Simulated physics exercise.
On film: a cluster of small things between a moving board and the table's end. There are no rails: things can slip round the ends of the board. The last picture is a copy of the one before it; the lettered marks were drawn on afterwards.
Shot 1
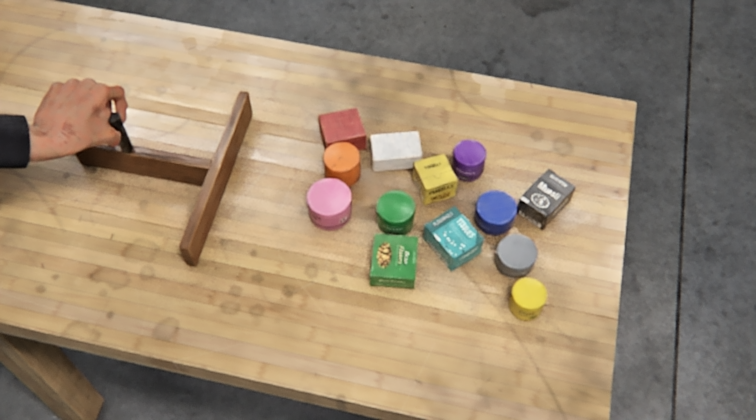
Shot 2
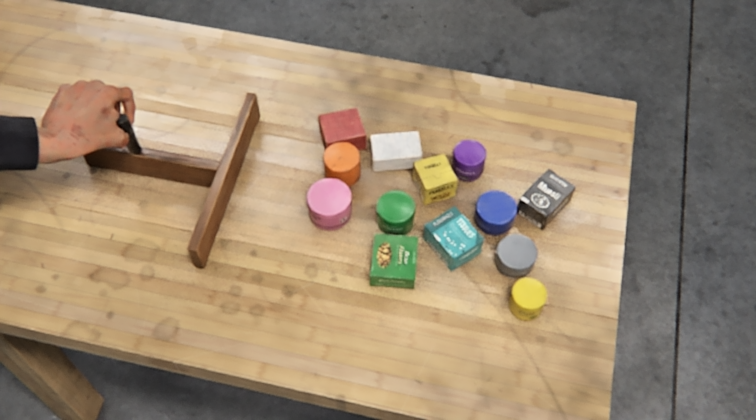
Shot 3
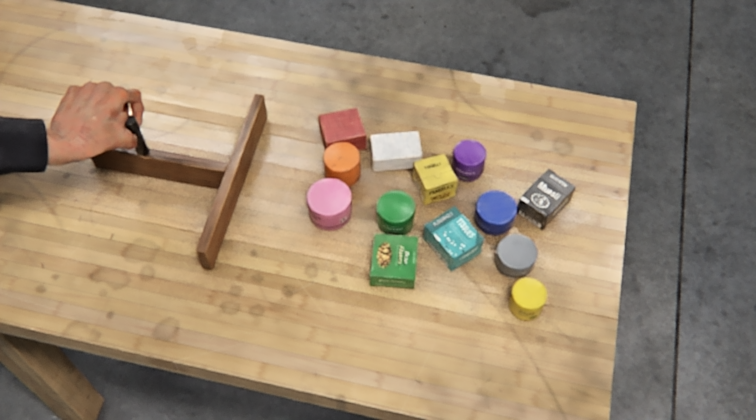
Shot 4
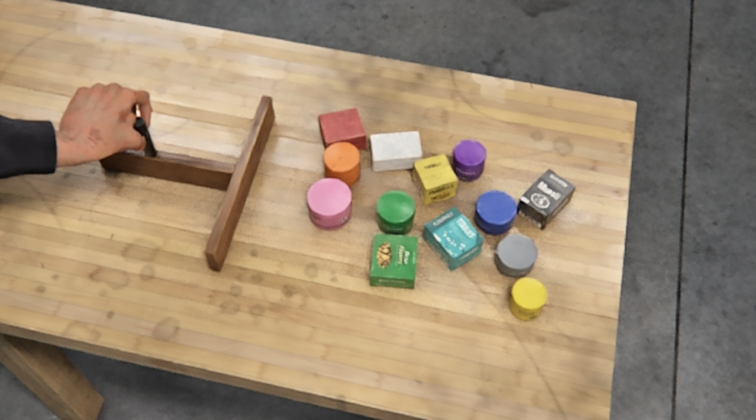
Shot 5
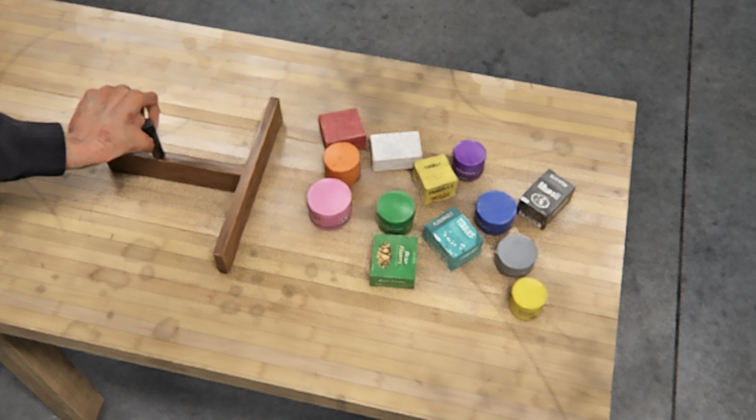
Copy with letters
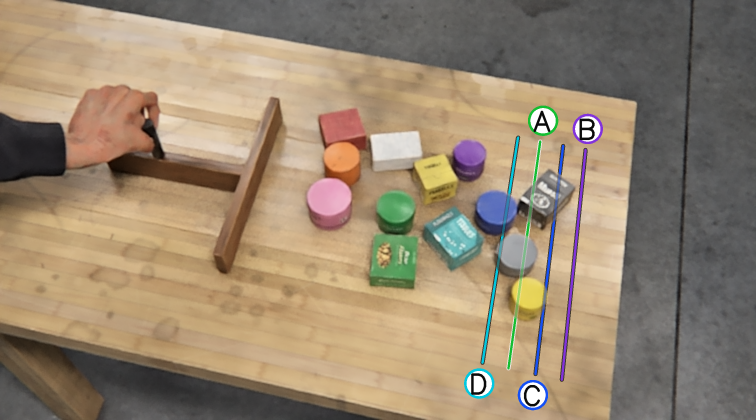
On a wooden table, a hand slides a brown board slightly right toward colourful jars and boxes.
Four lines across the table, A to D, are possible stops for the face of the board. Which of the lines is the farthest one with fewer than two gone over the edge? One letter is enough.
No farther than D.
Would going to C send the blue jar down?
Yes.
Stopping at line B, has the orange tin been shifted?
Yes.
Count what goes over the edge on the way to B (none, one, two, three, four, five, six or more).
In all, six or more.
On the marked copy, A at (526, 246); B at (575, 256); C at (550, 251); D at (502, 241).
Taking D. A third of the way, board (337, 188); red block (381, 143); white block (427, 159).
Two thirds of the way, board (428, 206); black packet (570, 196); purple jar (554, 168).
When it is over, board (501, 220); black packet over the edge; purple jar (624, 172); one fallen.
As for the rest, A drops three; B drops eight; C drops four.
